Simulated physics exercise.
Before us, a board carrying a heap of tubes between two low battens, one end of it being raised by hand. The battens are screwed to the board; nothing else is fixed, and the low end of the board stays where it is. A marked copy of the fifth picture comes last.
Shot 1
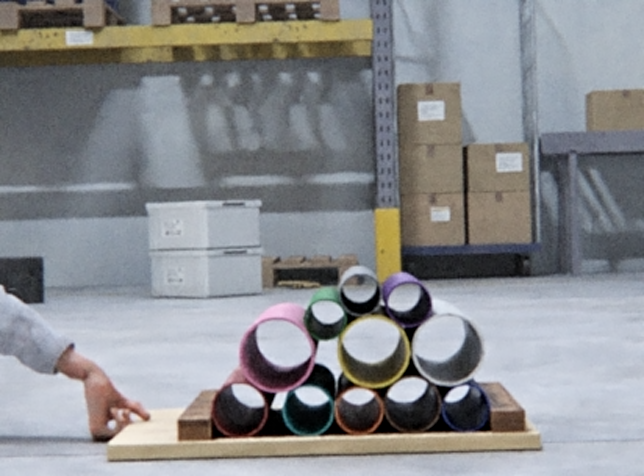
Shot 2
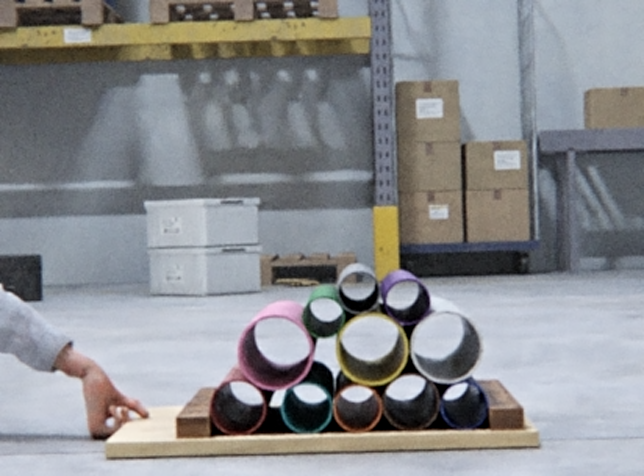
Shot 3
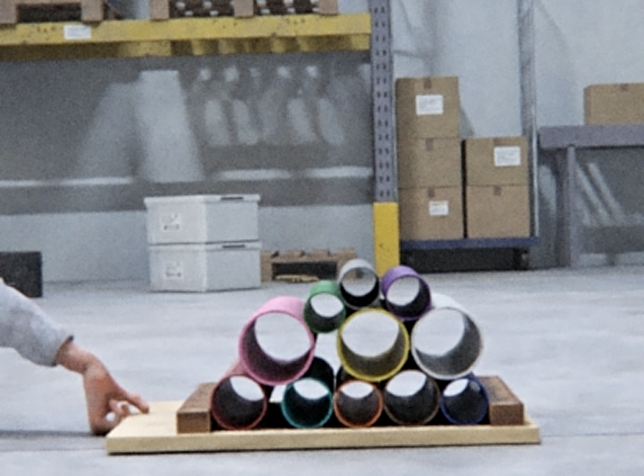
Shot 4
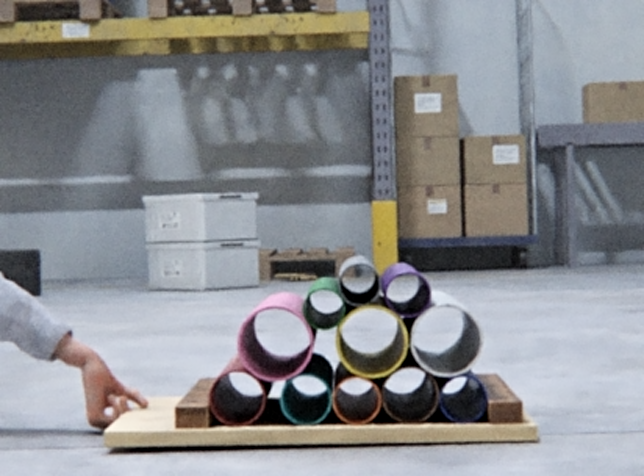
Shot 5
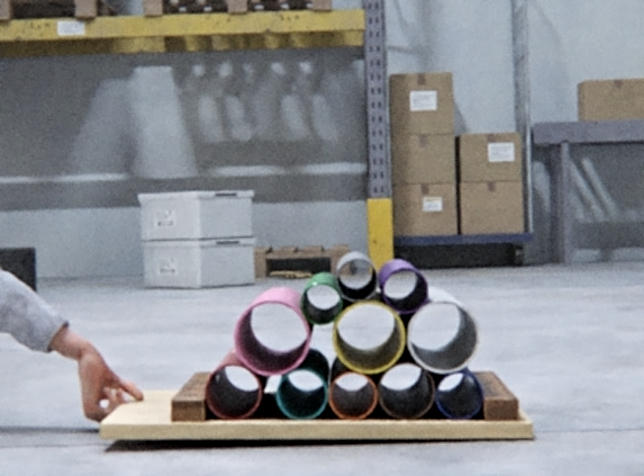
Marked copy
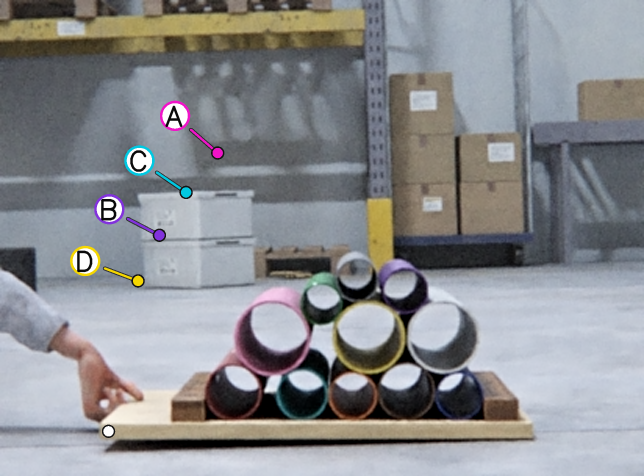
The clip opens on a warehouse floor, where a hand at the left grips the end of a wooden board carrying a stack of colourful tubes between two low battens. The hand raises that end very slightly, while the tubes keep their places in the pile and the view drifts a little.
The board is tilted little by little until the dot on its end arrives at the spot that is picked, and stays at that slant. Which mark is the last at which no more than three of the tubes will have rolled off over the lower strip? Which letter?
Mark D is as high as it can go.
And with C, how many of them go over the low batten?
The count is six.
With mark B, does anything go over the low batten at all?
At B: Yes.
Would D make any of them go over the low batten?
At D: Yes.
On the marked copy, A at (218, 153); B at (160, 235); C at (186, 193); D at (138, 281); the white dot at (109, 431).
With D. Early on, board at 15°.
Further on, board at 22°.
At the end, board at 22°, three over the low batten (white, grey, purple).
As for the rest, A six over the low batten; B six over the low batten; C six over the low batten.
